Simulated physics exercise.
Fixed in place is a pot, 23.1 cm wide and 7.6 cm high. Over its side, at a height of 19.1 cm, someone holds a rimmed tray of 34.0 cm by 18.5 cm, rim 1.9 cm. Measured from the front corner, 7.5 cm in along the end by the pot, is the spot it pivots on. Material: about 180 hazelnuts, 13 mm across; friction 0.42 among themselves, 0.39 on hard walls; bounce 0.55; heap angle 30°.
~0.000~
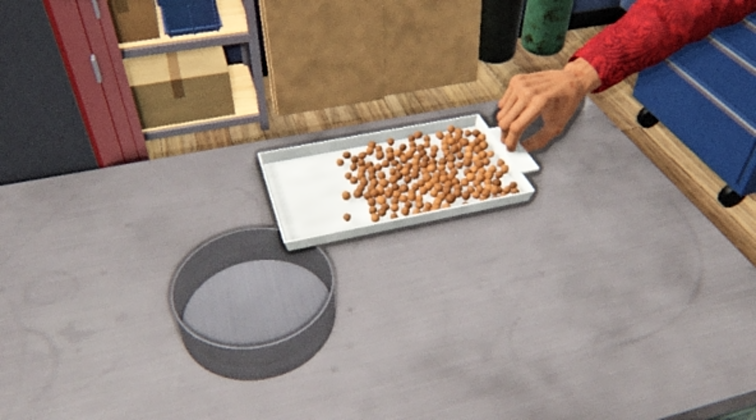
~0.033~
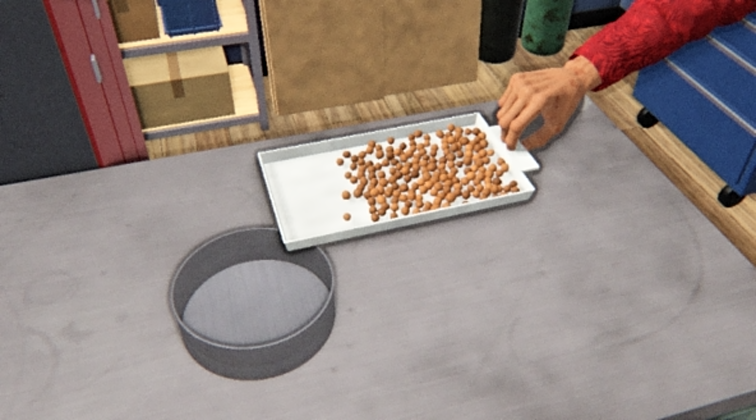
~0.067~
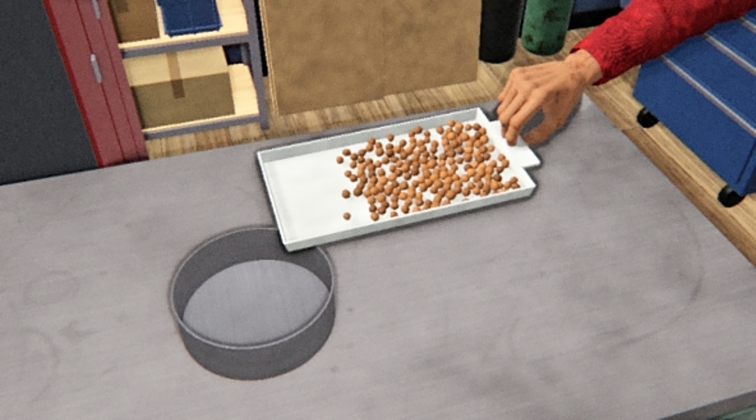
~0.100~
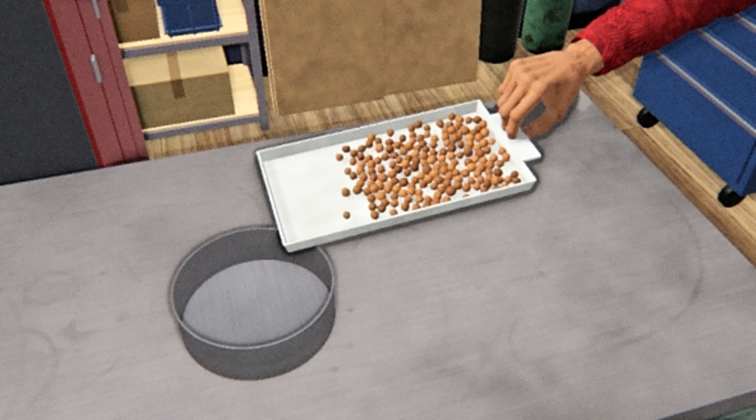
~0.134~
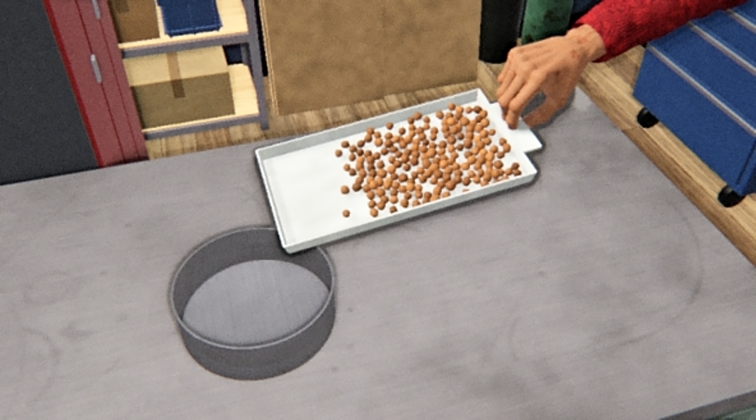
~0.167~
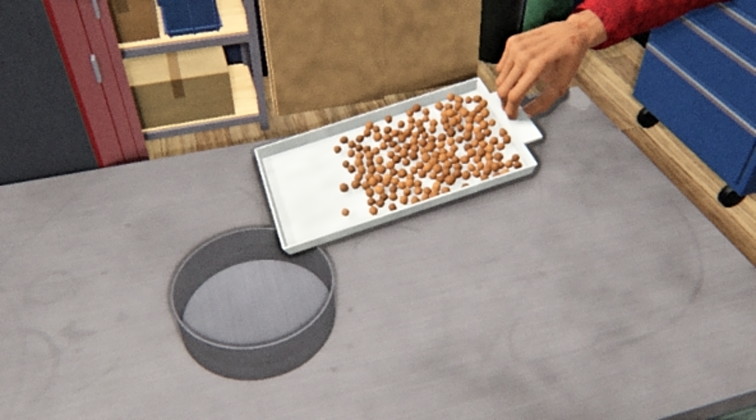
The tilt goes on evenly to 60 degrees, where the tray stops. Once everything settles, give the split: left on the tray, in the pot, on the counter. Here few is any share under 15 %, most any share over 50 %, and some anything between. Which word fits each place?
Left on the tray: Some; pot: Most; counter: Few.
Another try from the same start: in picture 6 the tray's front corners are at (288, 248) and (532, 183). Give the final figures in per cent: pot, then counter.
Per cent by place - pot 10, counter 25.
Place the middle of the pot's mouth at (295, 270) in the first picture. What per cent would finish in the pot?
With the pot there, close to 40 per cent.
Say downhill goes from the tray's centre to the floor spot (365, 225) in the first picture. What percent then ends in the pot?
Near 40 percent, give or take.
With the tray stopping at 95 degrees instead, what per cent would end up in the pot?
95 per cent.
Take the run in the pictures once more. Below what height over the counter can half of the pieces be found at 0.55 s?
Height: Around 28 cm.
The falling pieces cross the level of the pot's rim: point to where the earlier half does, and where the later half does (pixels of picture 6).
At about (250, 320), then at (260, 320).
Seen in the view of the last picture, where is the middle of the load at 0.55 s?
Approx. (341, 173).
After 0.39 s, tilt 36 degrees; the tray holds 100 %, the pot 0 %.
After 0.55 s, tilt 53 degrees; the tray holds 100 %, the pot 0 %.
Then, at 0.82 s, tilt 60 degrees; the tray holds 55 %, the pot 25 %.
By 2.4 s all is still; tray 35 %, pot 60 %, counter 10 %.
